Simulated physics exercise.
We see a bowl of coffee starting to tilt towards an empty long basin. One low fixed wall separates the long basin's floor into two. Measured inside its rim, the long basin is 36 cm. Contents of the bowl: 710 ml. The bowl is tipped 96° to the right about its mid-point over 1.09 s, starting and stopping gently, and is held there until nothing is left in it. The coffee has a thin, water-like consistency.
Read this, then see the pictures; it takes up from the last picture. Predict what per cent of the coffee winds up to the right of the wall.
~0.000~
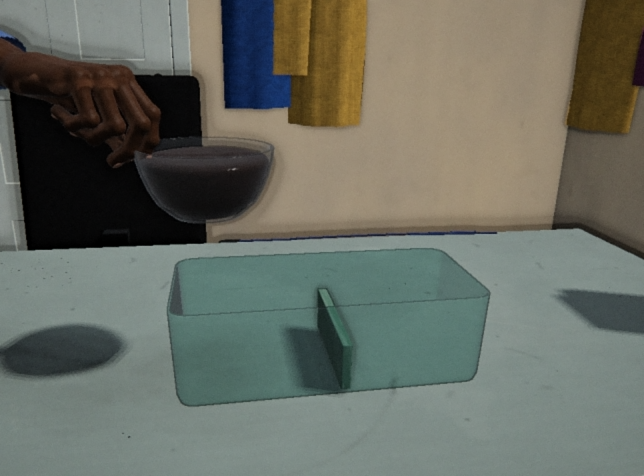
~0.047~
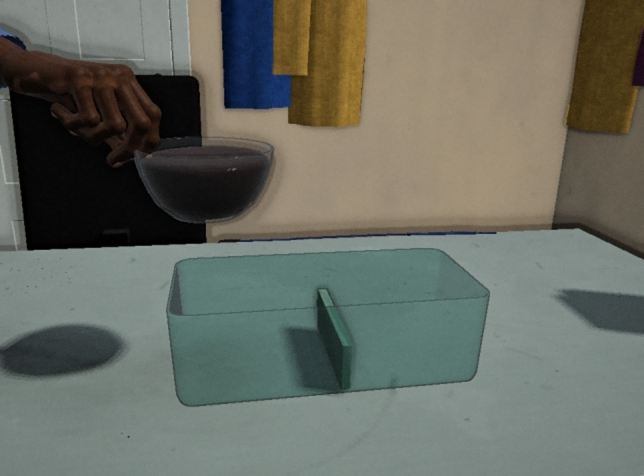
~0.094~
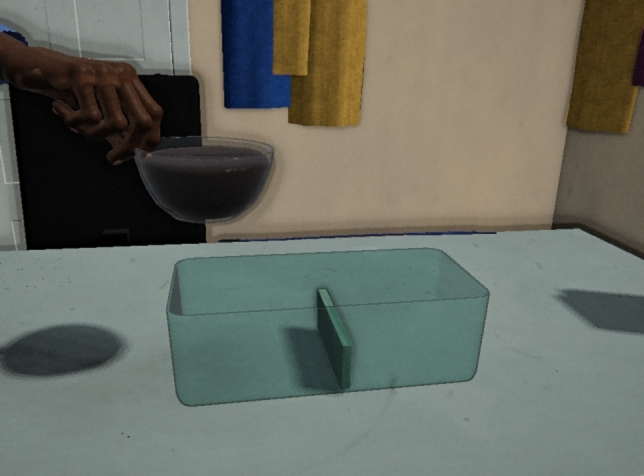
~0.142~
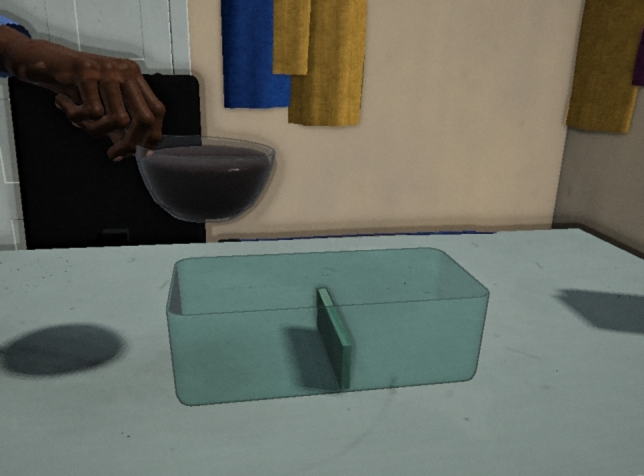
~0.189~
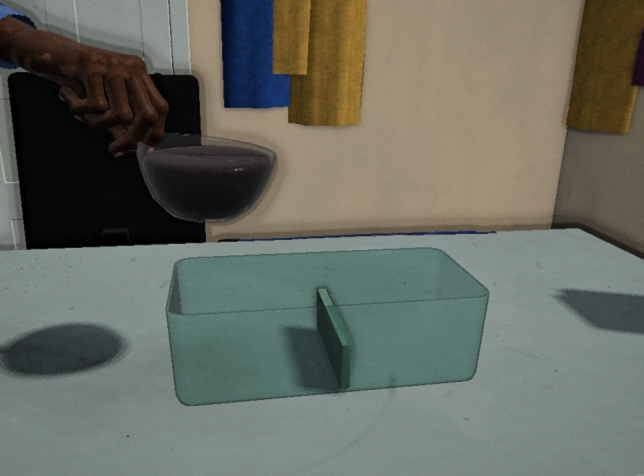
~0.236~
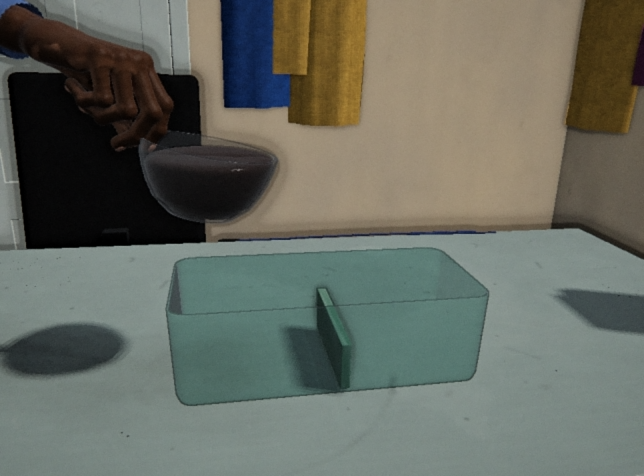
Roughly 35 per cent is past the wall.
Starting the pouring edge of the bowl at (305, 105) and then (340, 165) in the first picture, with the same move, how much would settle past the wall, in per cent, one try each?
In order, 85 and 95 per cent.
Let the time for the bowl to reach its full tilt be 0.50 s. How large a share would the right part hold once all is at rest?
Roughly 15 %.
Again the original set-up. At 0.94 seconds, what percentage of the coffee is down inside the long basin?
About 86 %.
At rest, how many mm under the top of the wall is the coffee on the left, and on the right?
About 44 mm on the left, about 48 mm on the right.
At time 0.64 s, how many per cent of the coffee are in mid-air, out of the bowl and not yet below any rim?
Near 32 per cent of it all.
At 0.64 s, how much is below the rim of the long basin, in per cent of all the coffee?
18 %, more or less.
By 0.64 s the tilt is 61° and 51 per cent is still to pour, 10 is left of the wall and 8 right of it.
By 0.94 s the tilt is 92° and 5 per cent is still to pour, 52 is left of the wall and 34 right of it.
By 1.25 s the tilt is 96° and 0 per cent is still to pour, 64 is left of the wall and 35 right of it.
By 1.59 s the tilt is 96° and 0 per cent is still to pour, 64 is left of the wall and 35 right of it.
At rest 64 per cent lies left of the wall, 35 right of it and 1 outside.
